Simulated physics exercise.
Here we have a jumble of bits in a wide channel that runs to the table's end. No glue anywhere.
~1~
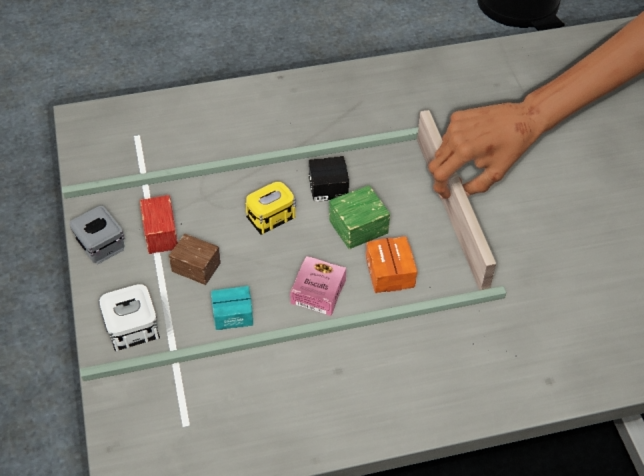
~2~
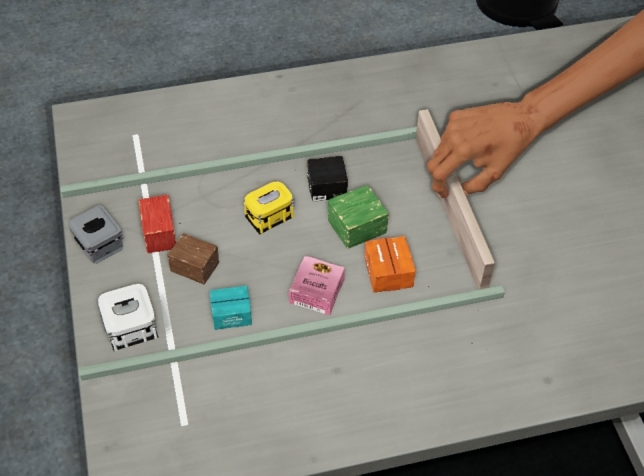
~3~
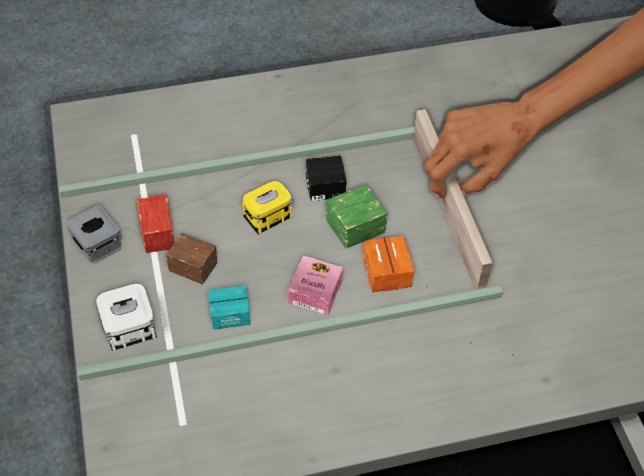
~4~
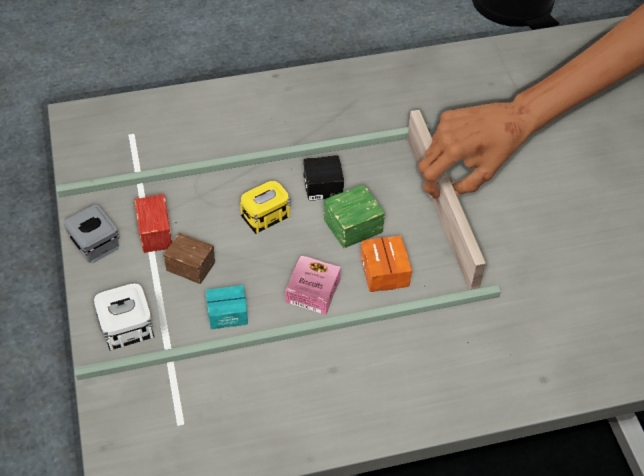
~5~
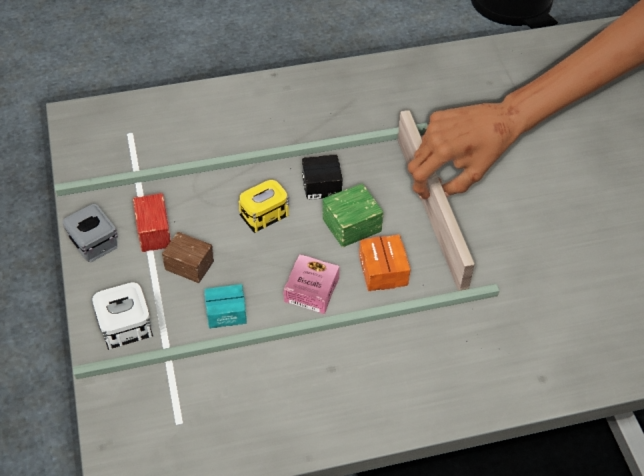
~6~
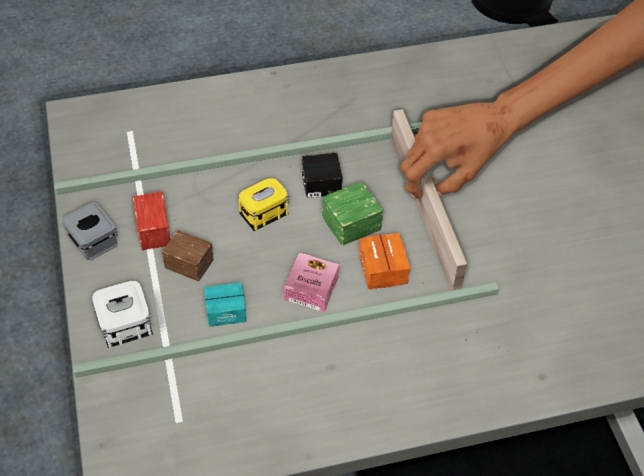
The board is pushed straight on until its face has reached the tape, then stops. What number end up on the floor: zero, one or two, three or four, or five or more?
The number that fall off is three or four.
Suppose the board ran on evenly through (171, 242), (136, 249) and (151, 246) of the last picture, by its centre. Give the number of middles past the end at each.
Place by place, 2, 3 and 3.
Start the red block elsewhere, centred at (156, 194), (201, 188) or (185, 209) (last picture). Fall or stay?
In turn it survives; remains up; is kept.
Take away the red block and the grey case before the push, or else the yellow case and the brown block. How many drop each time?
First 2, then 3.
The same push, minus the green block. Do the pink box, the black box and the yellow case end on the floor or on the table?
The pink box stays on, the black box stays on, the yellow case holds on.
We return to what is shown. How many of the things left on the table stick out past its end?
It comes to 0.
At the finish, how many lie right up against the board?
The number is 4.
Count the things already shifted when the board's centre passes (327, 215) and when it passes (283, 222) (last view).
5 and 6.
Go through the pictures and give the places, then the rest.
The first frame shows grey case (98, 236); white case (130, 317); red block (159, 224); board (454, 197); tape (159, 265).
The second frame shows white case (128, 316); pink box (317, 285).
The third frame shows red block (156, 224); yellow case (267, 207).
The fourth frame shows grey case (93, 235); board (443, 197).
The fifth frame shows white case (123, 315); turquoise box (226, 306).
The sixth frame shows grey case (91, 232); white case (123, 313); red block (152, 221); board (426, 197); tape (152, 261).
A little later, none off yet; grey case at rest near (91, 232); white case at rest near (123, 313); red block at rest near (152, 221).
Next, none off yet; grey case shifted about its own width near (65, 240); white case shifted about its own width near (61, 322); red block shifted about its own width near (102, 233).
When it is over, the number that fall off is three or four; down, turquoise box, white case and grey case.
